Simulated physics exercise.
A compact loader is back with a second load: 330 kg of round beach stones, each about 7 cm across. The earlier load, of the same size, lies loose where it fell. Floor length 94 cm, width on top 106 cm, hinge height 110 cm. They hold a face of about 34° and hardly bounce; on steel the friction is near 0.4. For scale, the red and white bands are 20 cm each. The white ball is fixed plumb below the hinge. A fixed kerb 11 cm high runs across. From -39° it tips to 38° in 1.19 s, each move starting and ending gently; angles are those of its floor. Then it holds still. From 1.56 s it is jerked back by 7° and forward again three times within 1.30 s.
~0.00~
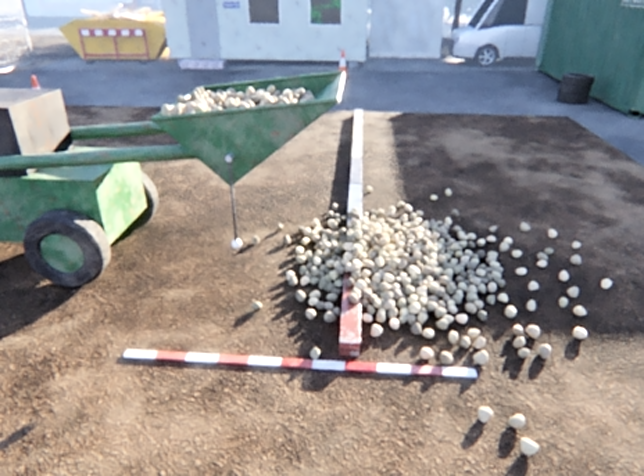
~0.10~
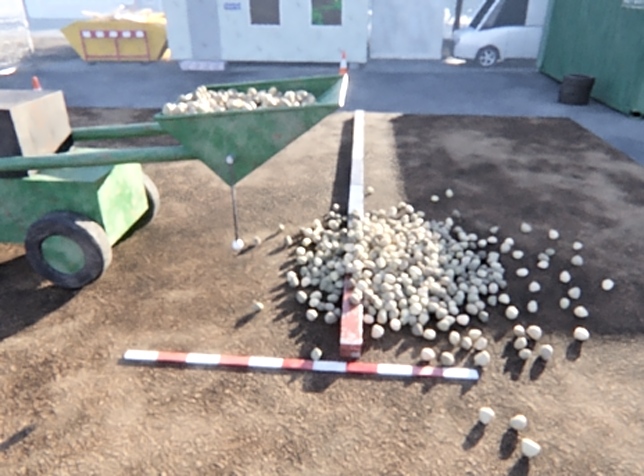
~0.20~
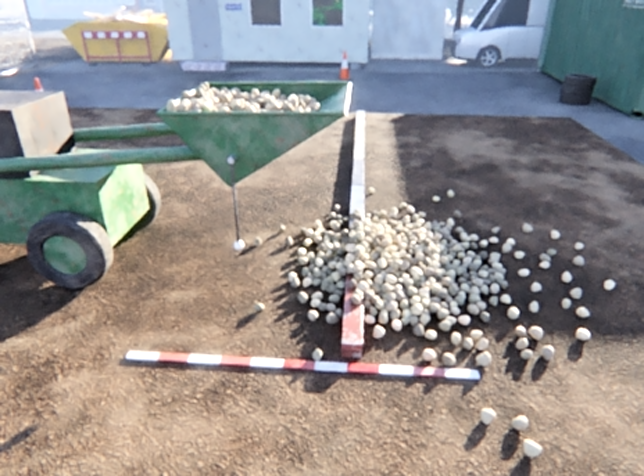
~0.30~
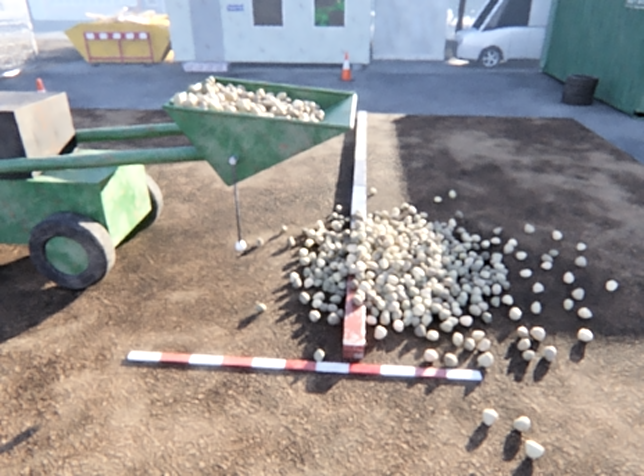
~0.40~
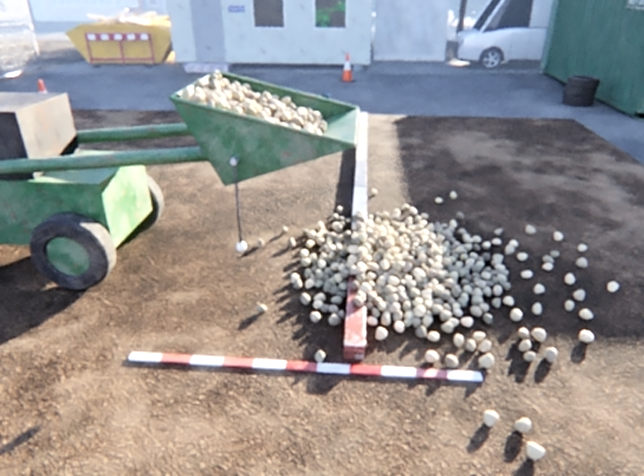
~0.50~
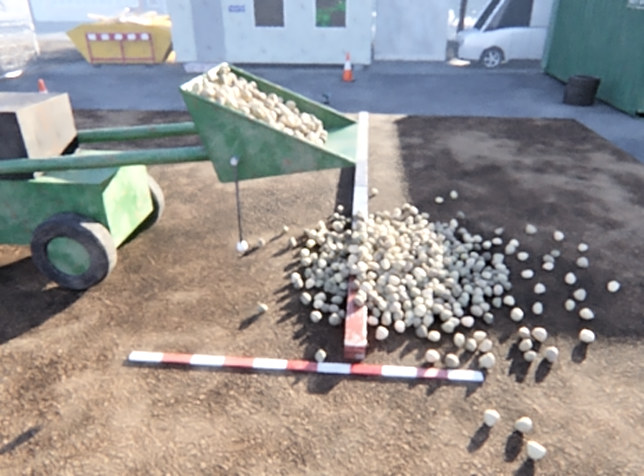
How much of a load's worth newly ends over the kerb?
Roughly 65 per cent of a load more.
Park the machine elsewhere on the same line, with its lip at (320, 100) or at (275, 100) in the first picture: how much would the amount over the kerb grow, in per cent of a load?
Near 50 per cent from the first place, 15 from the second.
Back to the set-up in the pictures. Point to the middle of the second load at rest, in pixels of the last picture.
Near (380, 252).
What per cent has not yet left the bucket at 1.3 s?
Roughly 55 per cent is still inside.
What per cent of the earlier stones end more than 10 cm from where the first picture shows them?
Roughly 15 per cent of them.
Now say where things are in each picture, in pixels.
The bucket is at -39°, its lip at (339, 100); the top of the load is at (267, 95). The earlier load is highest near (357, 239), 20 cm above ground level, 22 % on this side of the kerb, 78 % over the kerb, in the first picture.
The bucket is at -37°, its lip at (341, 105); the top of the load is at (259, 97); the stones move at 0.1 m/s on average, in the second picture.
Lip at (346, 114), floor tilted -33°, highest stones at (226, 95); the stones move at 0.2 m/s on average, in the third picture.
The bucket is at -27°, its lip at (352, 128); the top of the load is at (211, 89); the stones move at 0.3 m/s on average, in the fourth picture.
Lip at (356, 146), floor tilted -19°, highest stones at (216, 84); the stones move at 0.3 m/s on average, in the fifth picture.
The bucket is at -10°, its lip at (357, 164); the top of the load is at (223, 78); the stones move at 0.4 m/s on average, in the sixth picture.
After 0.9 s the floor is at 26°; in per cent of one load, 100 in the bucket, 22 on this side of the kerb, 78 over the kerb; the foremost stones are at (578, 270).
After 1.3 s the floor is at 38°; in per cent of one load, 57 in the bucket, 60 on this side of the kerb, 83 over the kerb; the foremost stones are at (578, 270).
After 3.3 s the floor is at 38°; in per cent of one load, 0 in the bucket, 57 on this side of the kerb, 143 over the kerb; the foremost stones are at (575, 264).
After 5.8 s the floor is at 38°; in per cent of one load, 0 in the bucket, 57 on this side of the kerb, 143 over the kerb; the foremost stones are at (575, 264). Net gain over the kerb, 65.
